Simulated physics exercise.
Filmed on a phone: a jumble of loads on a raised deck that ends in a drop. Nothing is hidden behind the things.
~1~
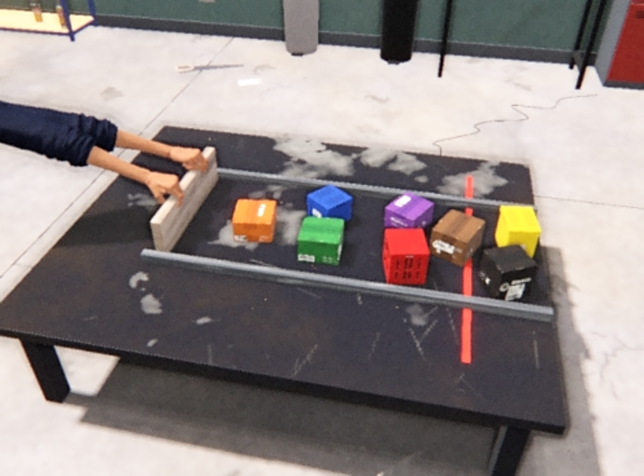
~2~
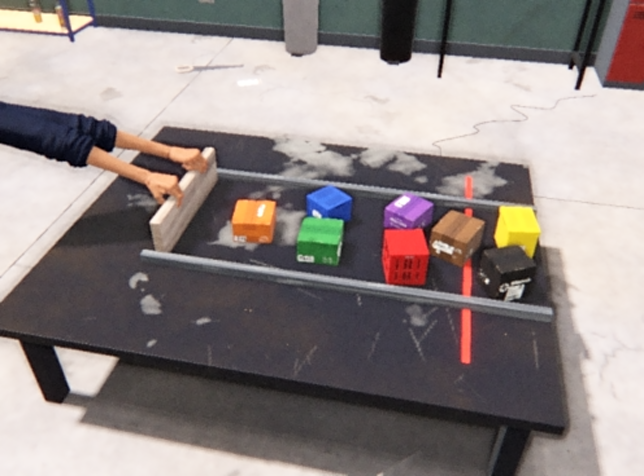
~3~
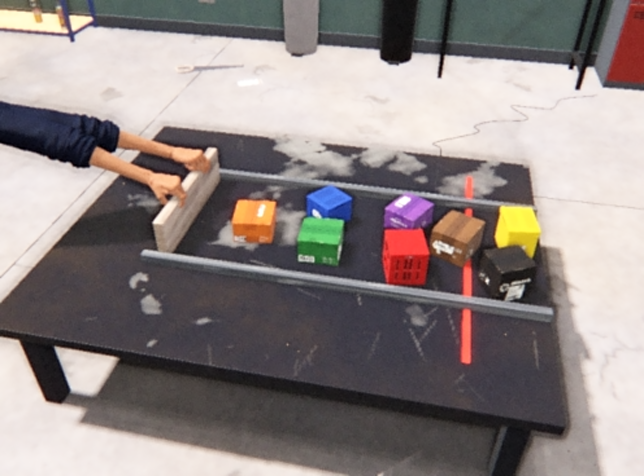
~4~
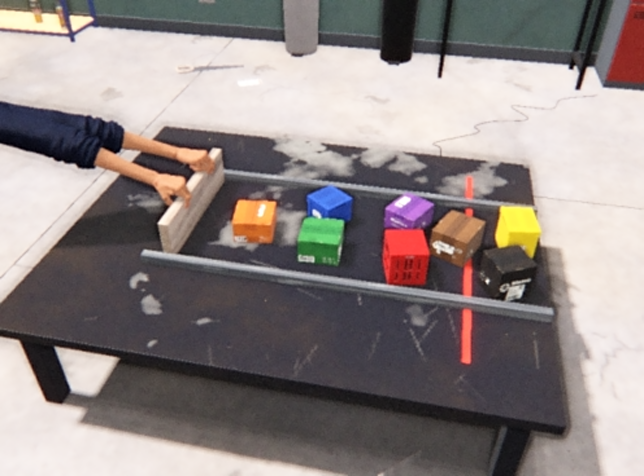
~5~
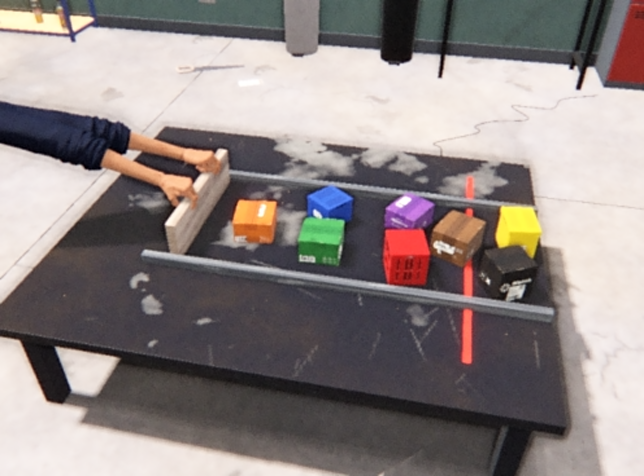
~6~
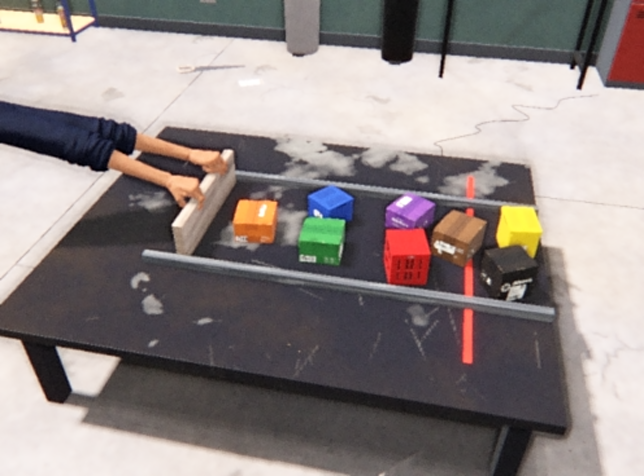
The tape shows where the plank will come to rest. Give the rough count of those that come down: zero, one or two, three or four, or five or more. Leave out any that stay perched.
As it turns out, the number that fall off is three or four.
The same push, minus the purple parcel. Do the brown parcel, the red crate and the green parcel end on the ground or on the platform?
The brown parcel survives; the red crate goes over; the green parcel does not fall.
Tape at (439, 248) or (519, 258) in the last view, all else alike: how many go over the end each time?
In that order 2 and 6.
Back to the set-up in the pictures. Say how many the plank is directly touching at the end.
2 of them.
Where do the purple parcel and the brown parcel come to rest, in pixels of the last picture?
Near (522, 224) and (547, 249).
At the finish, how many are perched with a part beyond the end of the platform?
The number is 2.
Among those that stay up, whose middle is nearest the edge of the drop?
Foremost is the brown parcel.
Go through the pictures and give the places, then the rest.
In the first picture, yellow tote (517, 234); black parcel (507, 273); brown parcel (457, 237); plank (188, 198); tape (468, 251).
In the second picture, black parcel (506, 273); purple parcel (409, 215).
In the third picture, brown parcel (457, 238); orange parcel (255, 222).
In the fourth picture, yellow tote (517, 235); red crate (405, 257).
In the fifth picture, black parcel (507, 274); plank (201, 201).
In the sixth picture, yellow tote (518, 235); black parcel (508, 273); brown parcel (458, 238); plank (208, 201); tape (470, 252).
A little later, none off yet; yellow tote at rest near (518, 235); black parcel at rest near (508, 273); brown parcel at rest near (458, 238).
Next, none off yet; yellow tote at rest near (518, 235); black parcel shifted a little near (521, 277); brown parcel moving near (461, 237).
When it is over, the number that fall off is three or four; down, red crate, black parcel and yellow tote.
